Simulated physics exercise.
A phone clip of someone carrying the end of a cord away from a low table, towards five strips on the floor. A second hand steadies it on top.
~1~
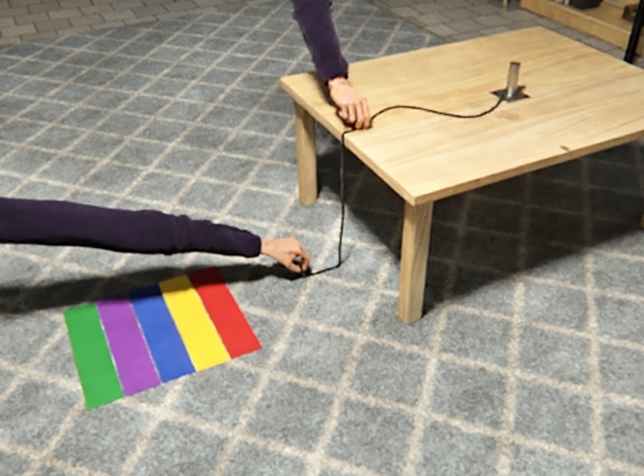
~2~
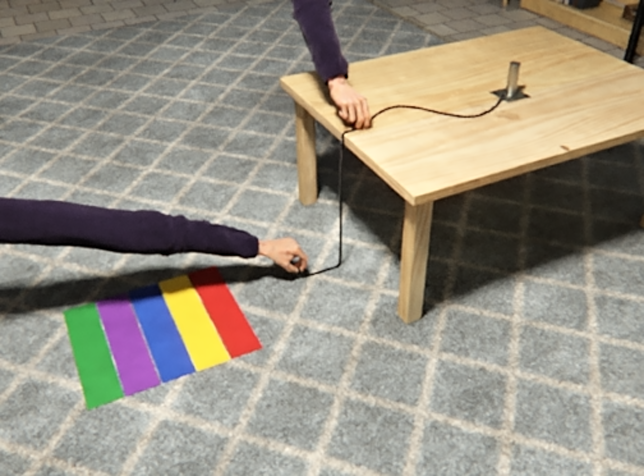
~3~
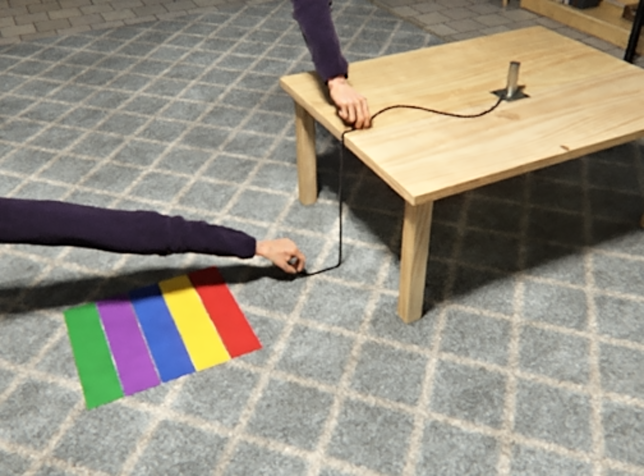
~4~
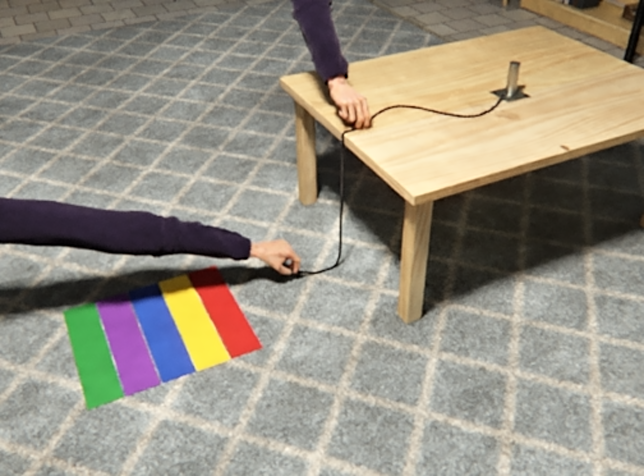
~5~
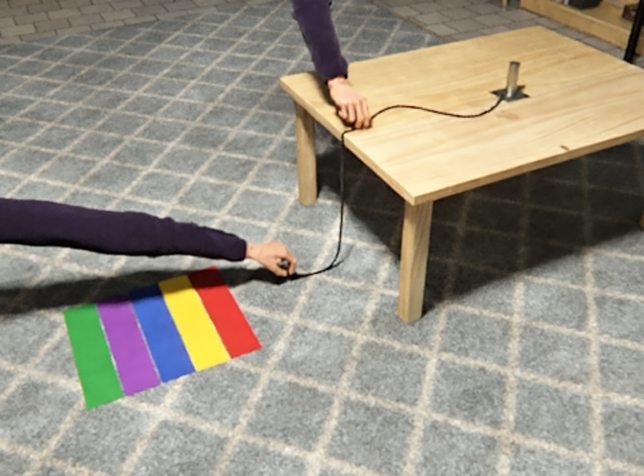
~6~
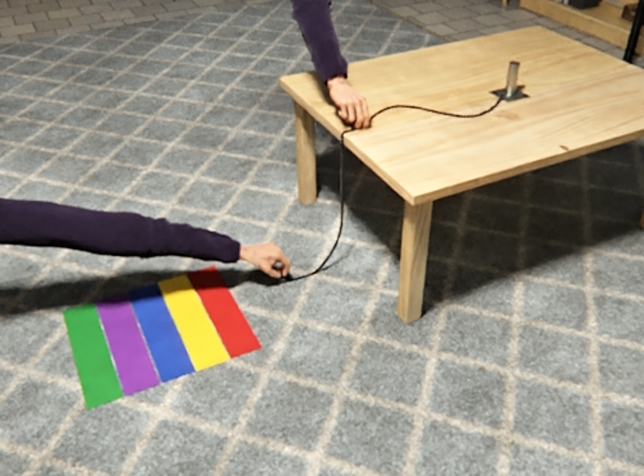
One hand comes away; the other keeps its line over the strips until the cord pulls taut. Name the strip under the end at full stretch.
The end stops over the blue strip.
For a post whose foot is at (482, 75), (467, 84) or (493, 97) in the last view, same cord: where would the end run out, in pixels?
The places are (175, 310), (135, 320) and (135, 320).
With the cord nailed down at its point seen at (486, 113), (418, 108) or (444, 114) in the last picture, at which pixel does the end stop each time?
About (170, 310), (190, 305) and (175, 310).
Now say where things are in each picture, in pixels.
End (301, 269); red (238, 337); yellow (206, 348); blue (172, 360); purple (137, 372); green (100, 384), in the first picture.
End (299, 269); cord through (493, 108) (440, 113) (379, 113) (343, 146) (341, 203) (340, 257), in the second picture.
End (297, 270), in the third picture.
End (292, 271); cord through (493, 107) (440, 113) (379, 113) (343, 146) (342, 203) (339, 257), in the fourth picture.
End (288, 273), in the fifth picture.
End (282, 274); cord through (493, 107) (440, 113) (379, 112) (342, 146) (342, 203) (328, 258), in the sixth picture.
A little later, end near (219, 294); over red.
Next, end near (180, 307); over yellow.
When it is tight, end near (157, 314); over blue. It gets as far as the blue strip.
